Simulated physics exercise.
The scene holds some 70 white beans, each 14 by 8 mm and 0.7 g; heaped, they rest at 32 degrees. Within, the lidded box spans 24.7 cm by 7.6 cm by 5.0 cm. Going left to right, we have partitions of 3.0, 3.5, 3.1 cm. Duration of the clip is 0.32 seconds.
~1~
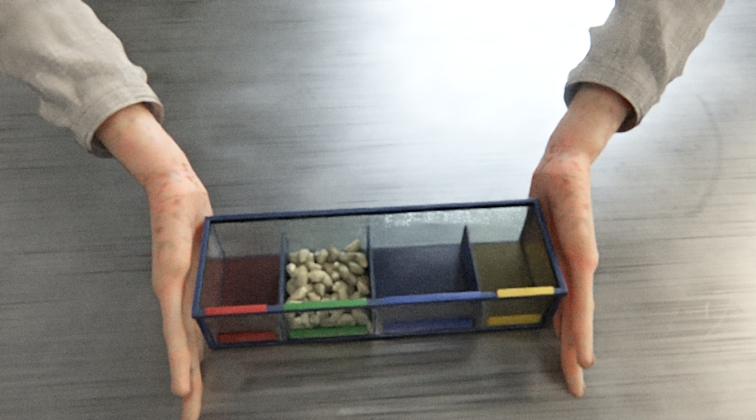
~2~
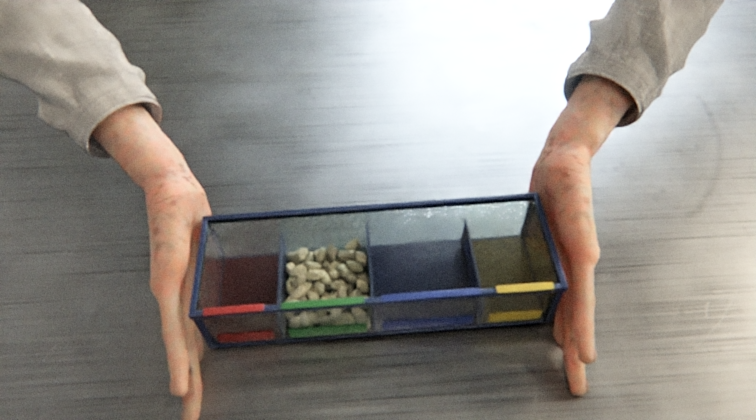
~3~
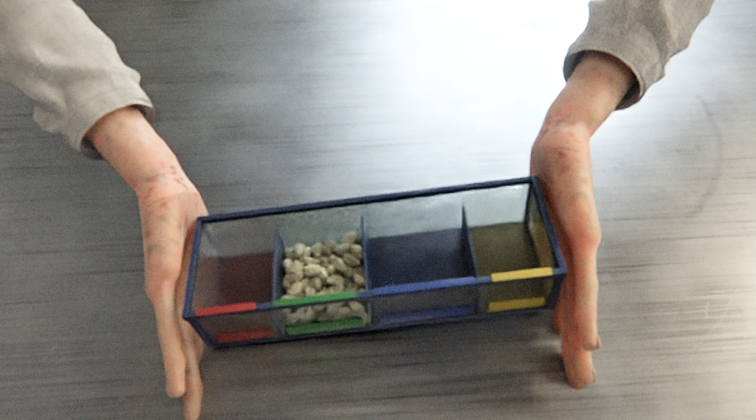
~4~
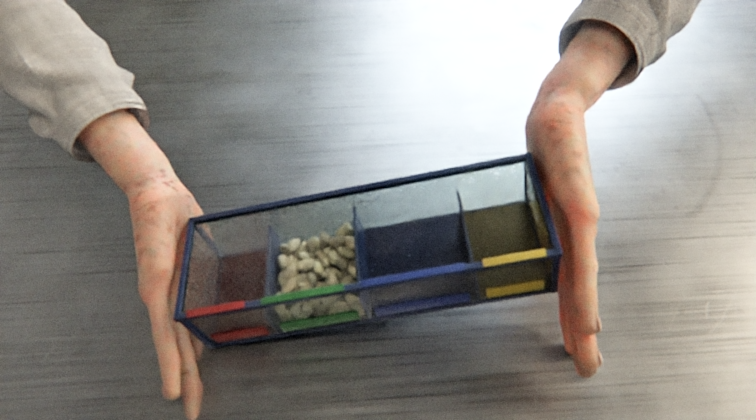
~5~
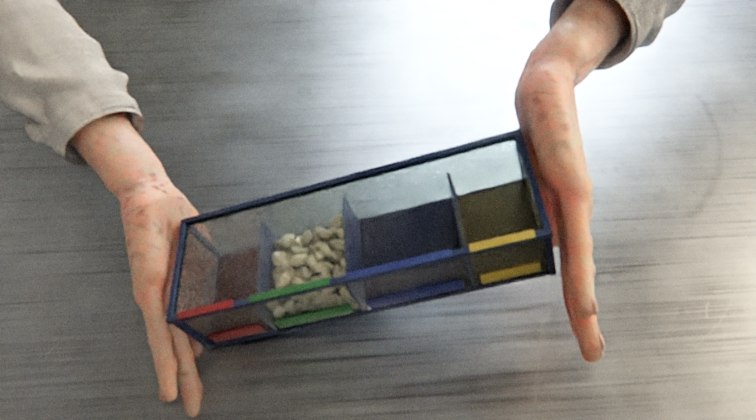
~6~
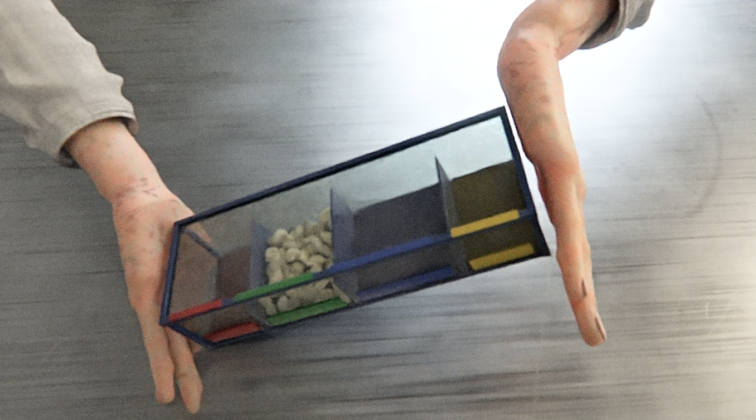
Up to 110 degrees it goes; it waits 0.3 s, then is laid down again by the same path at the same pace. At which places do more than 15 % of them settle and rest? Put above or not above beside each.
At the end, red compartment: Crosses the line; blue compartment: Stays behind the line; green compartment: Stays behind the line; yellow compartment: Stays behind the line.
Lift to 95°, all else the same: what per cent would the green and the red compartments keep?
In per cent, green 35 and red 65.
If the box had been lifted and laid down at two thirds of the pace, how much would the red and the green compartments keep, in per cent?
Final split: Red = 100 %, green = 0 %.
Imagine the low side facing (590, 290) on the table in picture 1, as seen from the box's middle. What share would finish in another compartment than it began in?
That would be close to 30 per cent.
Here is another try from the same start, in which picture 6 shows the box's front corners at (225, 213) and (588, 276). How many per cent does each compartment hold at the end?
Red 0 %; blue 5 %; green 65 %; yellow 25 %.
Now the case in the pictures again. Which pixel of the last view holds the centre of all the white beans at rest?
Roughly pixel (241, 293).
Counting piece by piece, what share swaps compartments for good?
100 %.
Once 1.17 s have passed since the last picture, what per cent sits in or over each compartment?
It splits as red 95, blue 0, green 5 and yellow 0 percent.
Then, 1.17 s after the last picture, tilt 110 degrees; red 95 %, green 5 %.
Then, 1.95 s after the last picture, tilt 55 degrees; red 100 %.
Then, 2.75 s after the last picture, tilt 0 degrees; red 100 %.
In the end, red 100 %, blue 0 %, green 0 %, yellow 0 %.
